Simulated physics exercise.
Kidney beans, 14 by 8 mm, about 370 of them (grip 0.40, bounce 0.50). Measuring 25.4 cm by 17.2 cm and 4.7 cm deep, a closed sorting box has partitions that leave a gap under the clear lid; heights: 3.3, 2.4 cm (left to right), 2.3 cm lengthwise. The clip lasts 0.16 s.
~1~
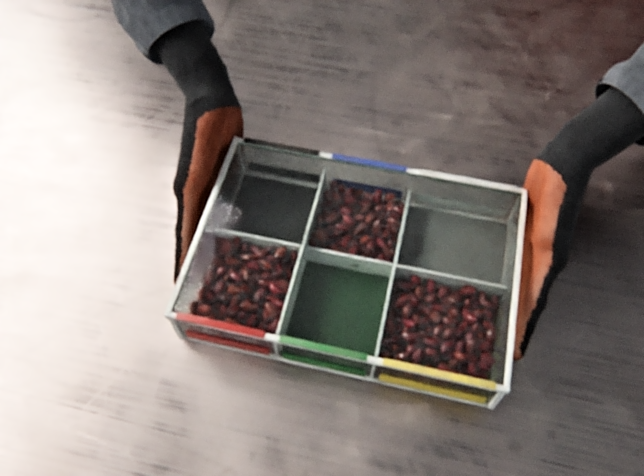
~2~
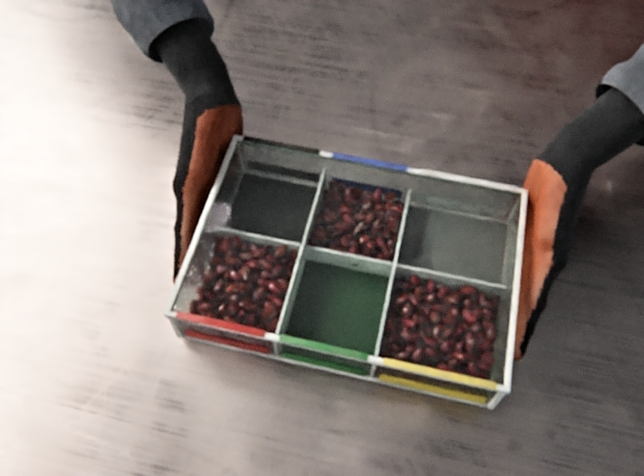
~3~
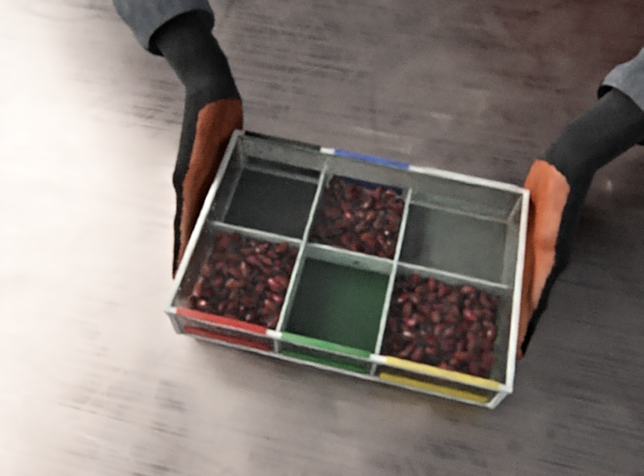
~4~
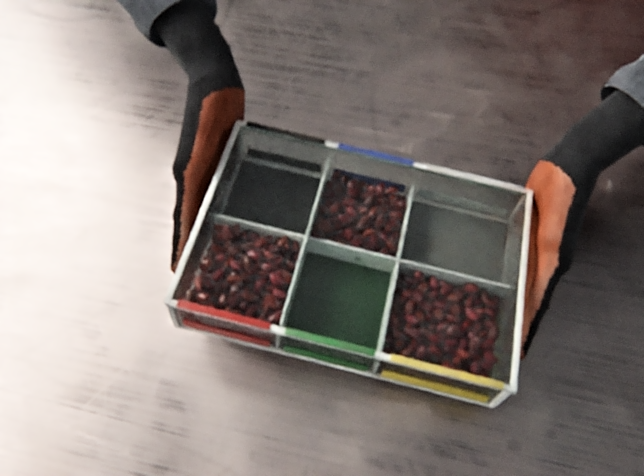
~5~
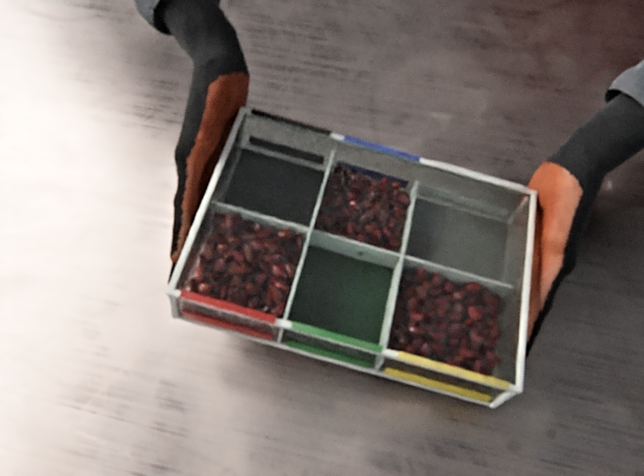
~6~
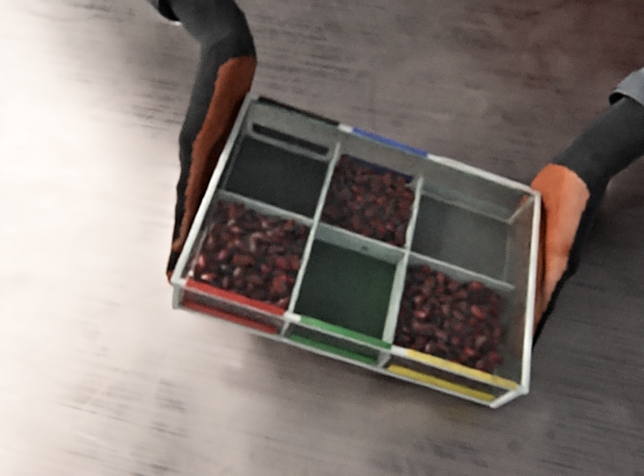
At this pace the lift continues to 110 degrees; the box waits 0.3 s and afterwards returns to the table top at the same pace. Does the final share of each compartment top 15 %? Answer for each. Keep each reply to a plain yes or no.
Here goes: Red yes; blue no; green no; yellow yes; white yes; black no.
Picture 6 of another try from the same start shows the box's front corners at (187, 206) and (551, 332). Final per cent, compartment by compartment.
It comes out as red at 5 percent, blue at 20 percent, green at 0 percent, yellow at 10 percent, white at 45 percent and black at 20 percent.
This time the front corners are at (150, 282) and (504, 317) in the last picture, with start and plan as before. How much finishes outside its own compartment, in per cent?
I'd say close to 55 in a hundred.
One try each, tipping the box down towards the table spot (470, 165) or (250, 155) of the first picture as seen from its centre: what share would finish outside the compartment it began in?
Approximately 75 percent, then 55 percent.
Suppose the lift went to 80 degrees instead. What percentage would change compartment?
Estimate: Around 35 %.
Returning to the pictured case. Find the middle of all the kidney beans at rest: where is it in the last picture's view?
I'd put it at about (461, 307).
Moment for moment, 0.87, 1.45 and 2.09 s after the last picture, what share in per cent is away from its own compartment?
Estimates: 35 / 40 / 40.
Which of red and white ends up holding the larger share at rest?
More settles in the white compartment.
Then, 0.87 s after the last picture, tilt 110 degrees; red 25 %, yellow 40 %, white 30 %.
Then, 1.45 s after the last picture, tilt 61 degrees; red 25 %, yellow 40 %, white 35 %.
Then, 2.09 s after the last picture, tilt 0 degrees; red 20 %, yellow 40 %, white 35 %.
In the end, red 20 %, blue 0 %, green 0 %, yellow 40 %, white 35 %, black 0 %.
